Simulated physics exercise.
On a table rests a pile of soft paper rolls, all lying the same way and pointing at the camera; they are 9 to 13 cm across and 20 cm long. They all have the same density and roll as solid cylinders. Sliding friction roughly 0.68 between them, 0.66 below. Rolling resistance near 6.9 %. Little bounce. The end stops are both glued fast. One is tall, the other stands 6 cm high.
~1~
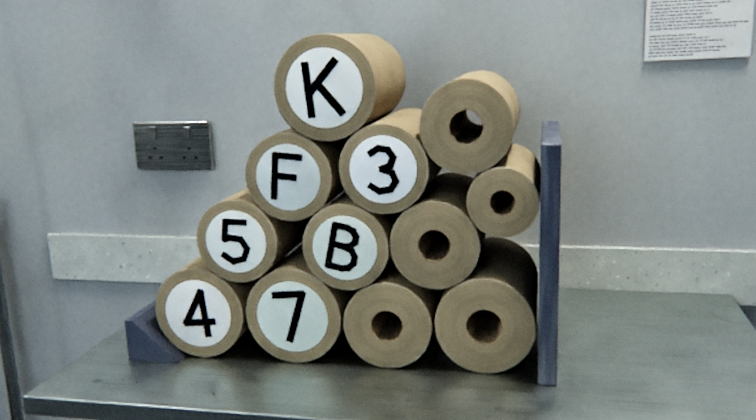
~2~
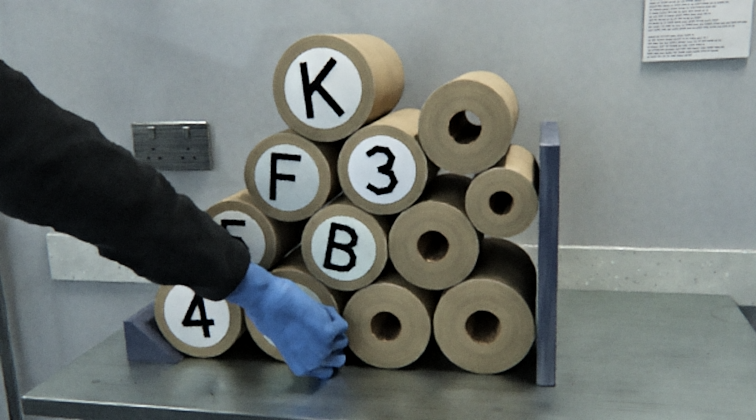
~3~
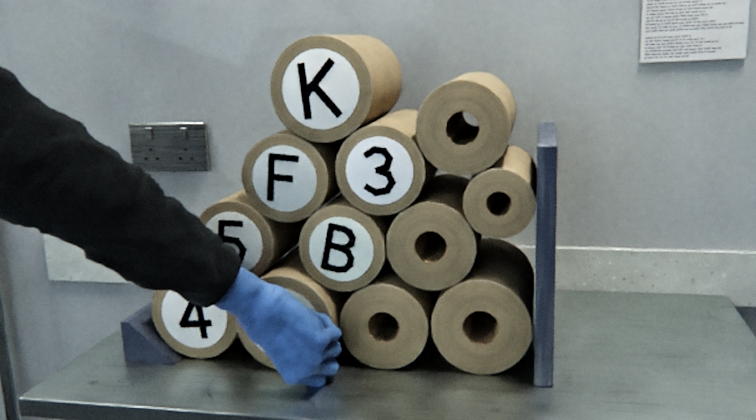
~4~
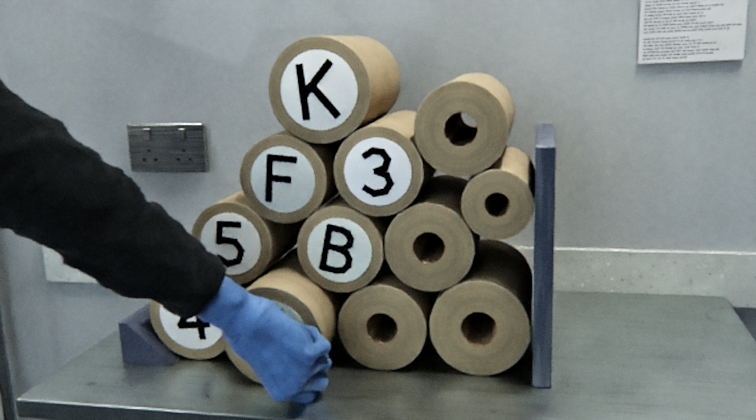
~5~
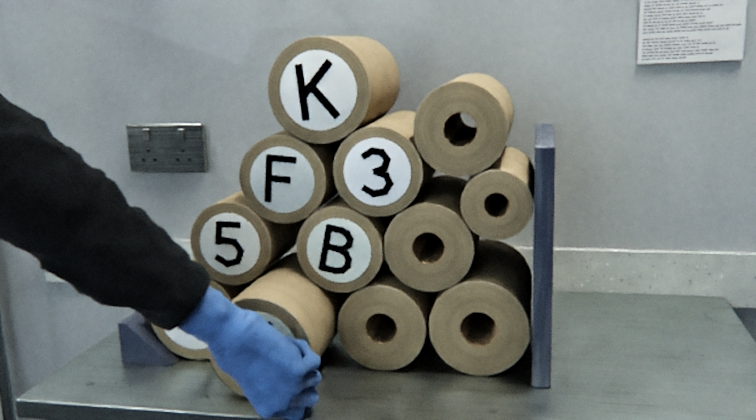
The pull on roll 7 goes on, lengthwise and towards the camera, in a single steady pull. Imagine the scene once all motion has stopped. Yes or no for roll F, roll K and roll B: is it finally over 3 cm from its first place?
F: No, K: No, B: Yes.
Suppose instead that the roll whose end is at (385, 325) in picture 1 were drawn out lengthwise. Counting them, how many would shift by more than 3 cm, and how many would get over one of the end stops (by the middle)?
Answer: 0 and 0, in that order.
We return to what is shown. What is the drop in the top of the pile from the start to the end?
I'd put it at some 0 cm lower than at the start.
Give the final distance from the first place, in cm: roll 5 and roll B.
Roll 5: 0, roll B: 5.
Then, 0.27 s after the last picture, 0 now displaced over 3 cm; F in place; K in place; B in place.
Then, 0.36 s after the last picture, 0 now displaced over 3 cm; F in place; K in place; B 1.3 cm left and 0.7 cm down.
Then, 0.57 s after the last picture, 0 now displaced over 3 cm; F in place; K in place; B 2 cm left and 1 cm down.
Then, 0.73 s after the last picture, 0 now displaced over 3 cm; F in place; K in place; B 2.4 cm left and 1.3 cm down.
At rest 1.0 s after the last picture, 1 moved over 3 cm; not one over the end stops; F in place; K in place; B 3.8 cm left and 2.6 cm down; top of the pile 42 cm high, from 42 cm.
